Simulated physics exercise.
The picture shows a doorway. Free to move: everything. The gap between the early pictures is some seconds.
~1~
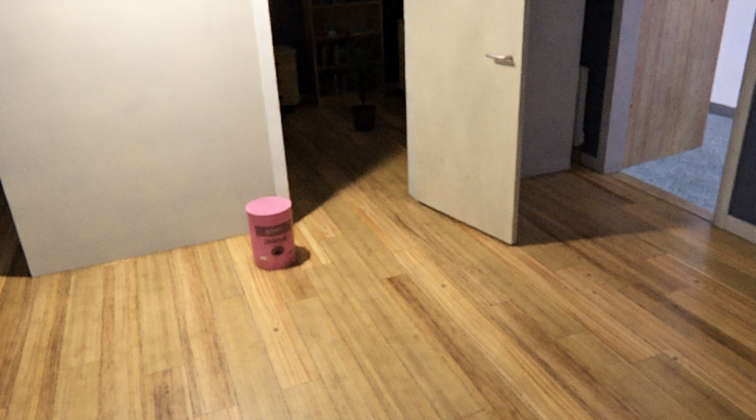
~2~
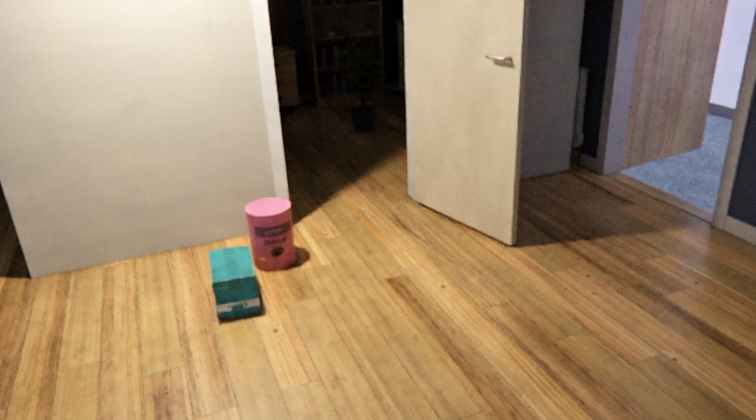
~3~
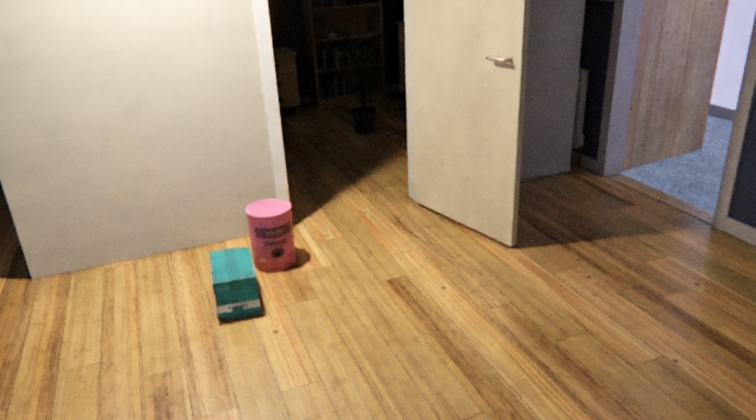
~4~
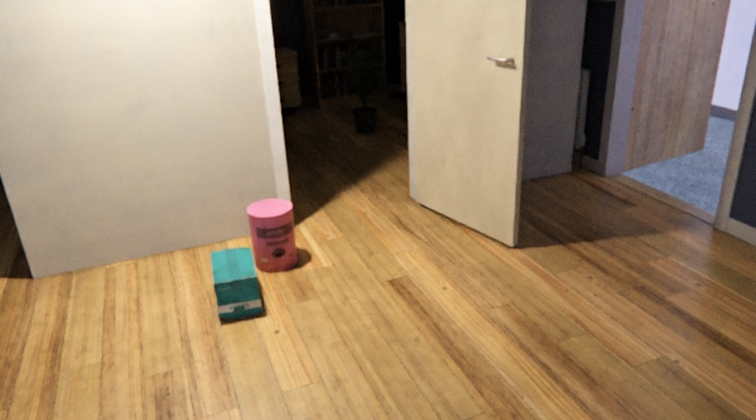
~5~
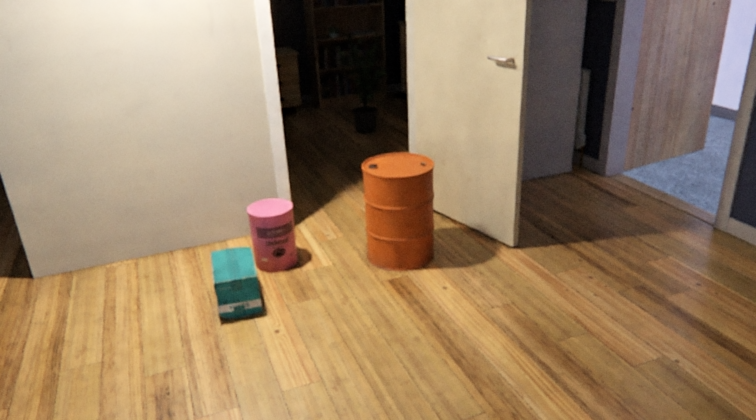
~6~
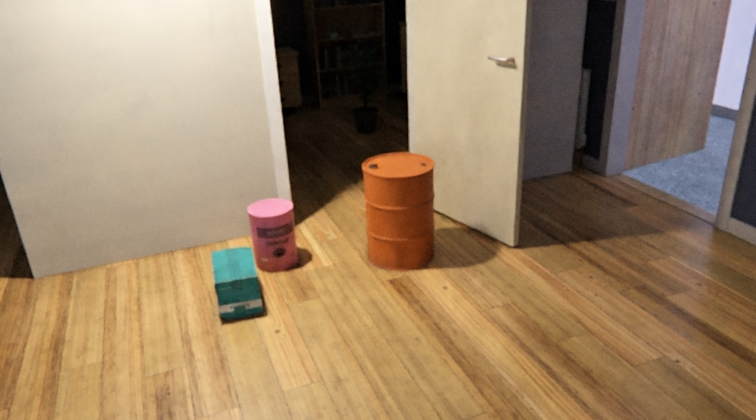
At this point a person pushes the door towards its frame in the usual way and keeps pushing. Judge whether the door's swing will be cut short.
Yes: I expect the push will fail.
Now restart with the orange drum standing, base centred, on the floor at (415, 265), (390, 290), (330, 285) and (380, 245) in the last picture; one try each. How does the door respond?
On the first go it doesn't make it all the way, then it makes it all the way, then it makes it all the way, and last it doesn't make it all the way.
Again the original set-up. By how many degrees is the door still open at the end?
The answer is roughly 70°.
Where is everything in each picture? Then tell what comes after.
The first frame shows door wide open and still; pink pail (272, 233).
The second frame shows door wide open and still; pink pail (271, 234); turquoise box (234, 281).
The third frame shows door wide open and still; pink pail (272, 235); turquoise box (235, 282).
The fourth frame shows door wide open and still; pink pail (273, 235); turquoise box (236, 282).
The fifth frame shows door wide open and still; pink pail (273, 235); turquoise box (236, 281).
The sixth frame shows door wide open and still; orange drum (400, 211); pink pail (274, 235).
Then, 0.40 s on from there, door at 95°.
Then, 0.60 s on from there, door at 85°.
Then, 0.70 s on from there, door at 79°.
Then, 0.90 s on from there, door at 71°; orange drum shifted a little near (395, 211).
In the end, door at 71°; all 3 unmoved. At the end, from the last picture's camera, orange drum near (394, 211).
